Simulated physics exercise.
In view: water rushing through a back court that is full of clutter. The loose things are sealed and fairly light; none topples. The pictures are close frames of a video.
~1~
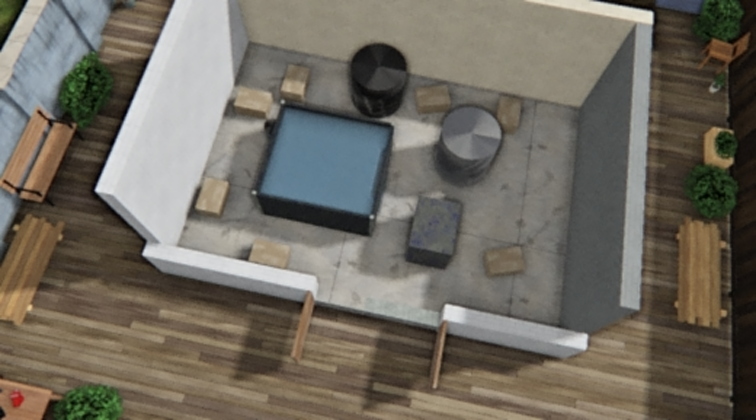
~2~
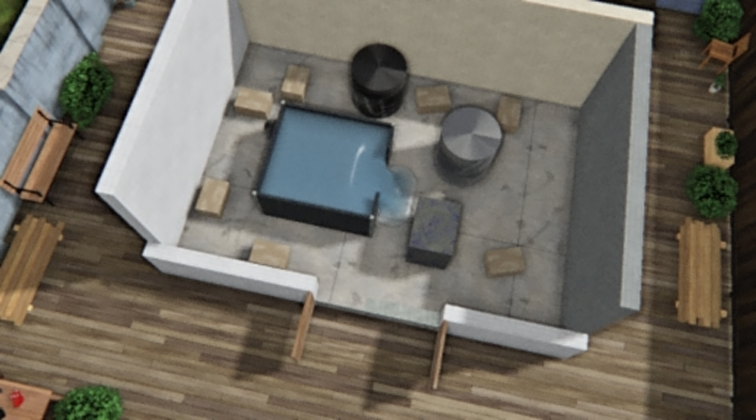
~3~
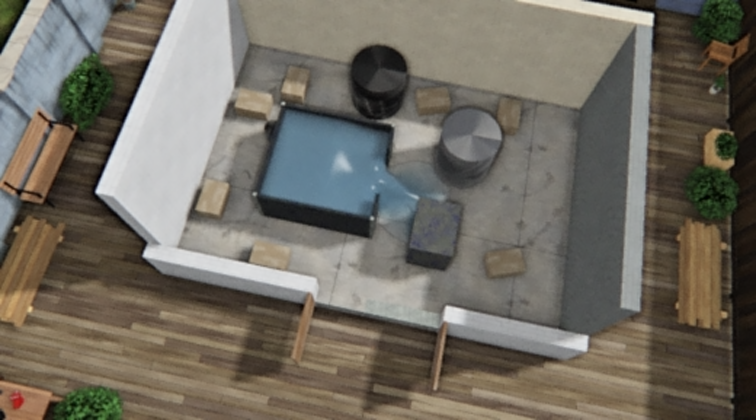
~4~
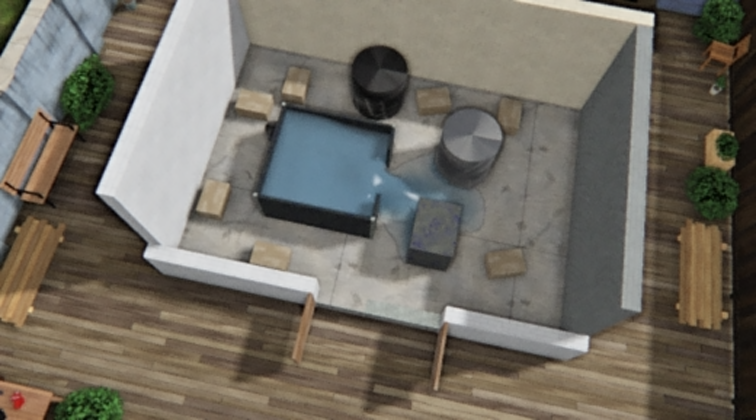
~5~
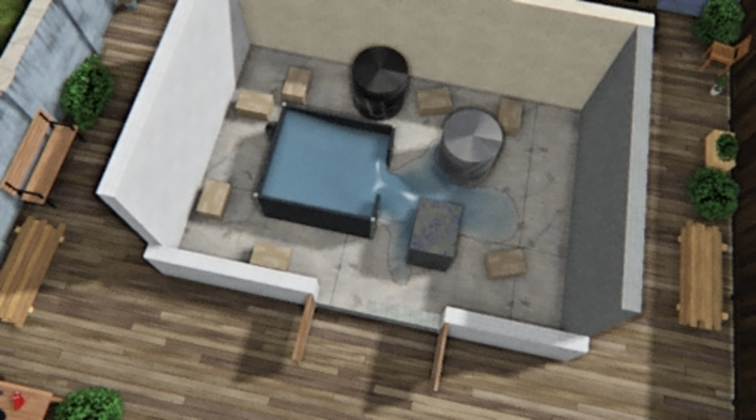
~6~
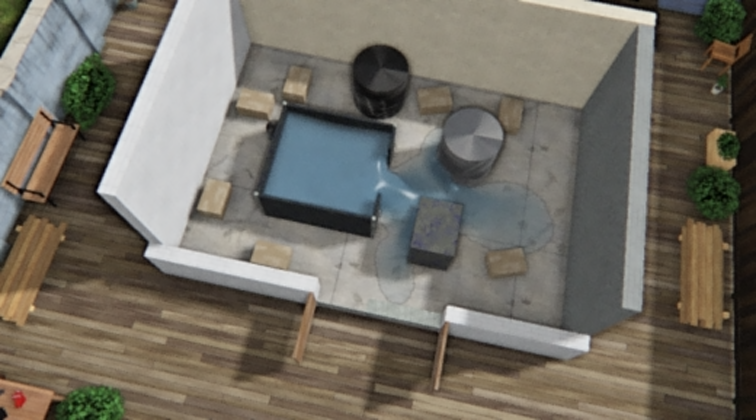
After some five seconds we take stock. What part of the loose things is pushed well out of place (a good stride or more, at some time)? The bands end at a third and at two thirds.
That comes to not even a third.
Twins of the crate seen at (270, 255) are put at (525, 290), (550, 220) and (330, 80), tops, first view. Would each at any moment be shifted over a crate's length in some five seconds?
In turn: That far or more, never so far, less than that.
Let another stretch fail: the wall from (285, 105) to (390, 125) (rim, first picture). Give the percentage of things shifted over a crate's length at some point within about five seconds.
Near 100 in a hundred.
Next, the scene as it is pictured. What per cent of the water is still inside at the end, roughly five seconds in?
About 88 per cent.
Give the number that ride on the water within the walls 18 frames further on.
I count 1.
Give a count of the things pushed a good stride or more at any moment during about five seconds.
It comes to 1.
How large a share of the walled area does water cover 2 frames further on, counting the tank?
About 35 per cent.
A moment on, 0 of 8 are well off their spots; 0 afloat.
Next, 0 of 8 are well off their spots; 0 afloat.
Later, 0 of 8 are well off their spots; 1 afloat.
In the end, 1 of 8 are well off their spots, and 1 have been at some point; 2 afloat.
